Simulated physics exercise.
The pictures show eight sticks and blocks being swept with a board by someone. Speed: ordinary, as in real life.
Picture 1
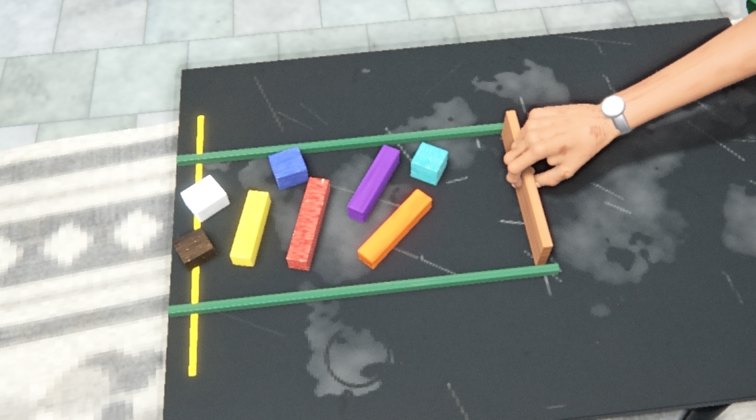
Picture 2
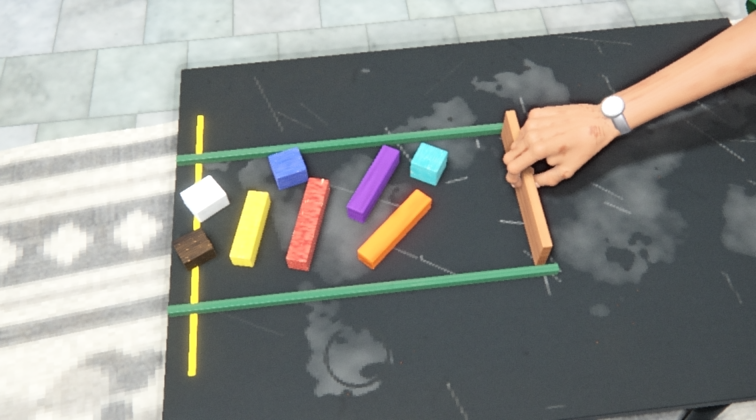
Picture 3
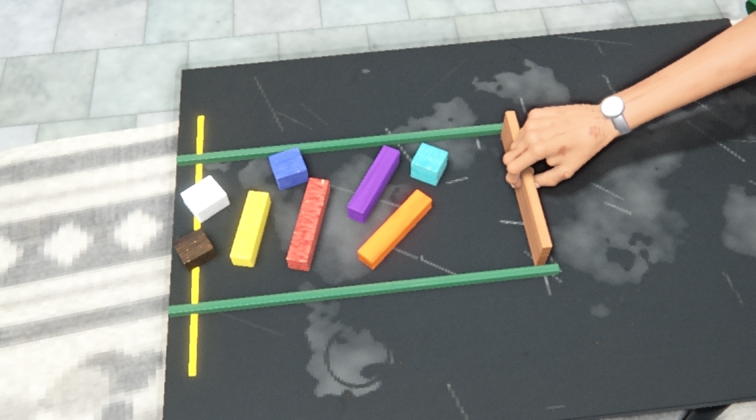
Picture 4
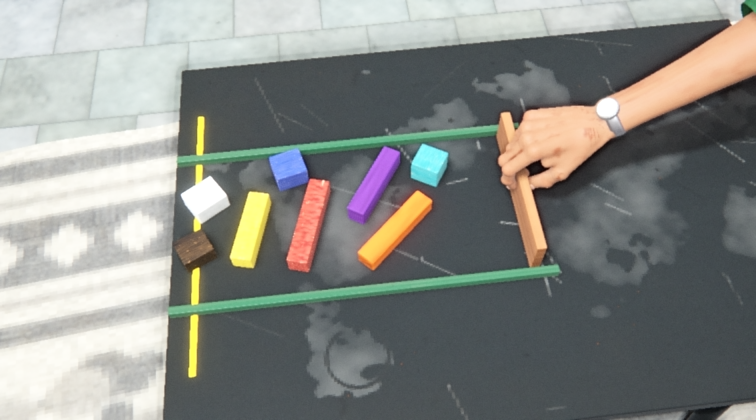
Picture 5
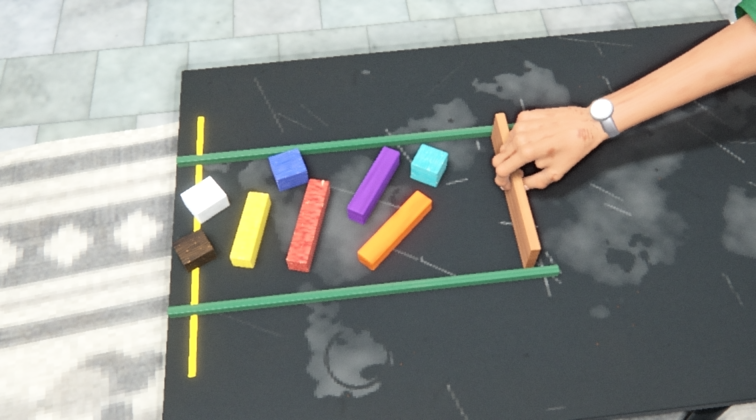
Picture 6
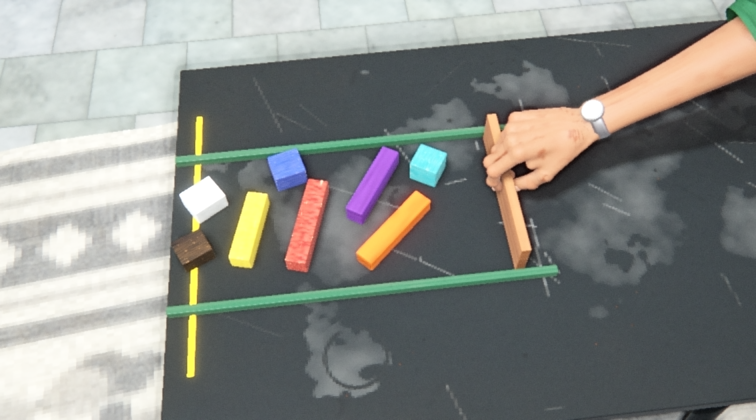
The video shows eight colored sticks and blocks lying between two green rails on a black table, near a yellow line, while a hand wearing a watch slides a wooden board slightly to the left without touching them.
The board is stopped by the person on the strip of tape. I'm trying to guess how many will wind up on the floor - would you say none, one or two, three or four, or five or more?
I would say five or more.
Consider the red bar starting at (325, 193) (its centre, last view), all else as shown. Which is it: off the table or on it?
It tumbles off.
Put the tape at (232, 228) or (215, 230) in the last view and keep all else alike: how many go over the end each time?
Counts per try: 4; 5.
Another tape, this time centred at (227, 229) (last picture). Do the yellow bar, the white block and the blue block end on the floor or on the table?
Lab note - yellow bar toppled, white block toppled, blue block toppled.
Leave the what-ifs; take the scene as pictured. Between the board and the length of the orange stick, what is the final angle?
Close to 0°.
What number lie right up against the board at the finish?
It touches 2.
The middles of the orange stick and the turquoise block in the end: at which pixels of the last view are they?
Final pixels, roughly: (184, 256) for the first, (180, 197) for the other.
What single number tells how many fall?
6.
A little later, none off yet; black block at rest near (193, 250); white block at rest near (204, 200); yellow bar at rest near (250, 229).
Next, none off yet; black block moving near (186, 251); white block shifted about its own width near (182, 201); yellow bar shifted a little near (215, 236).
When it is over, the number that fall off is five or more; down, purple stick, red bar, blue block, yellow bar, white block and black block.
